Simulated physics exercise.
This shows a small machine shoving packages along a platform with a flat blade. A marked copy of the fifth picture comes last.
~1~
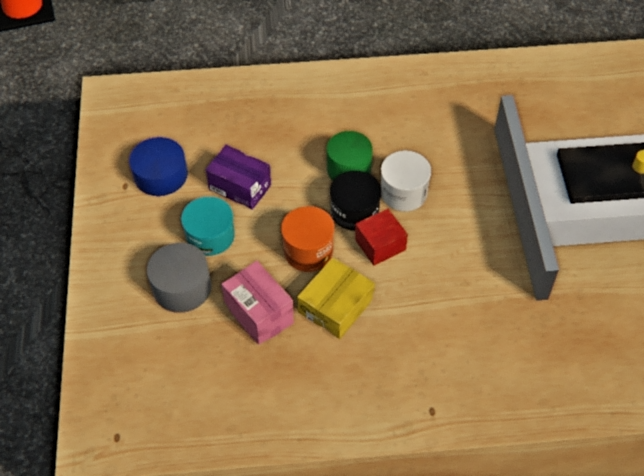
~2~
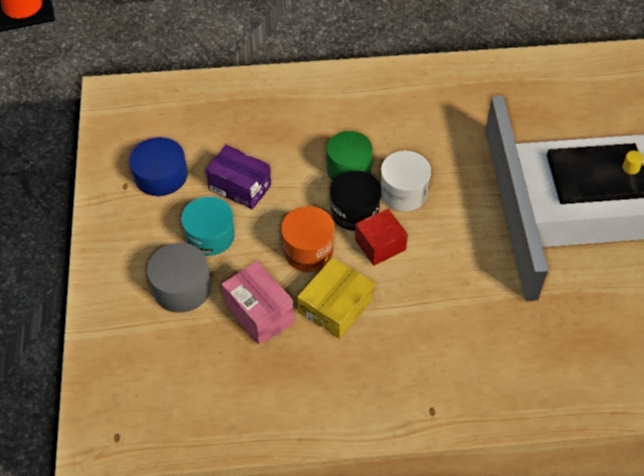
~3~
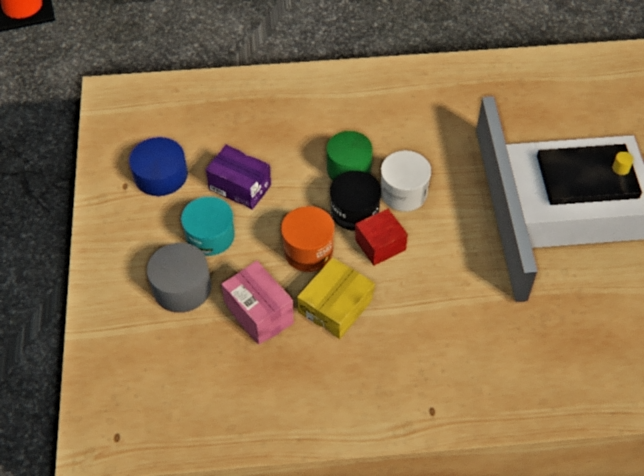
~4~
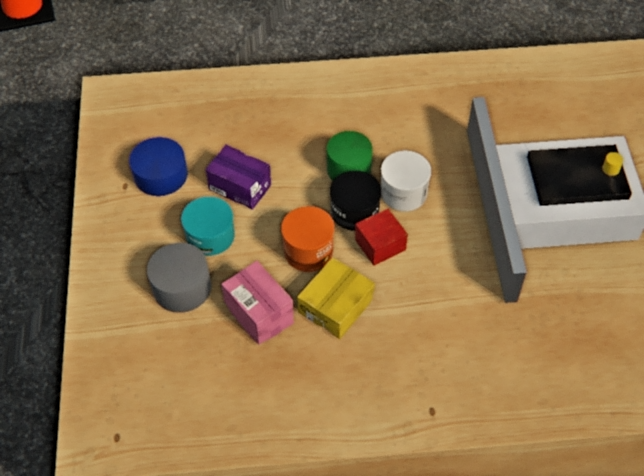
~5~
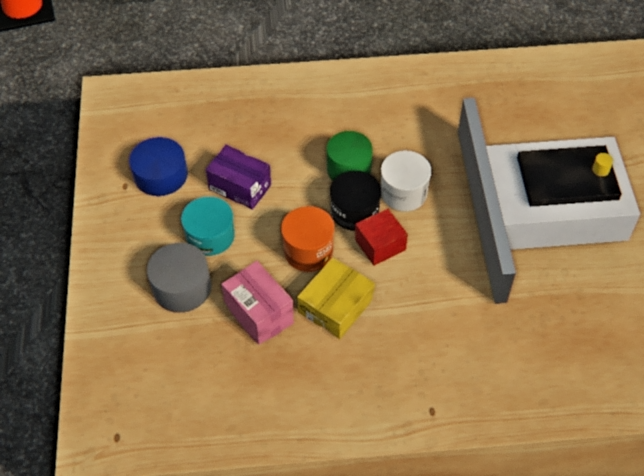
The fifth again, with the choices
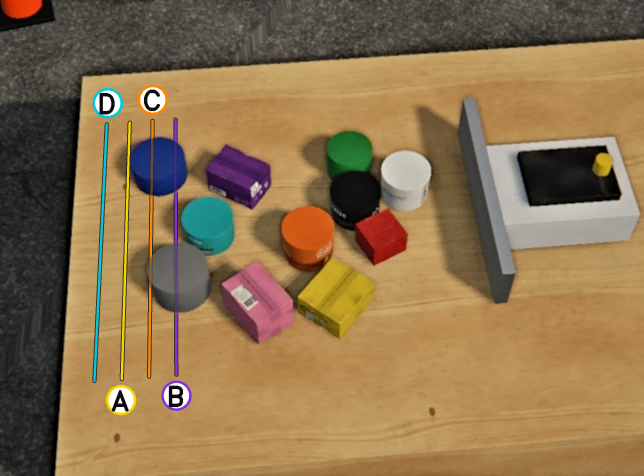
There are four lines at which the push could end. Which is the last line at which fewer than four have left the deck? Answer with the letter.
C is the last line within the limit.
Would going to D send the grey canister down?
Yes.
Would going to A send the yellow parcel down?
No.
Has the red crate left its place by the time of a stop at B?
By then, yes.
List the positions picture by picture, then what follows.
Green canister (349, 159); grey canister (179, 277); yellow parcel (336, 298), in the first picture.
Robot (592, 173); white pail (405, 182), in the second picture.
Robot (582, 173); turquoise pail (209, 226), in the third picture.
Robot (571, 174); orange pail (308, 240), in the fourth picture.
Robot (562, 175); black pail (356, 201); red crate (381, 237); green canister (349, 159), in the fifth picture.
On the marked copy, A at (126, 239); B at (176, 236); C at (151, 238); D at (101, 241).
Following C. Soon after the start, robot (443, 184); green canister (327, 148); white pail (333, 185).
Later, robot (321, 193); blue canister (121, 159); grey canister (131, 292).
In the end, robot (225, 200); grey canister over the edge; turquoise pail over the edge; three fallen.
As for the rest, A drops five; B is within the limit but short; D drops five.
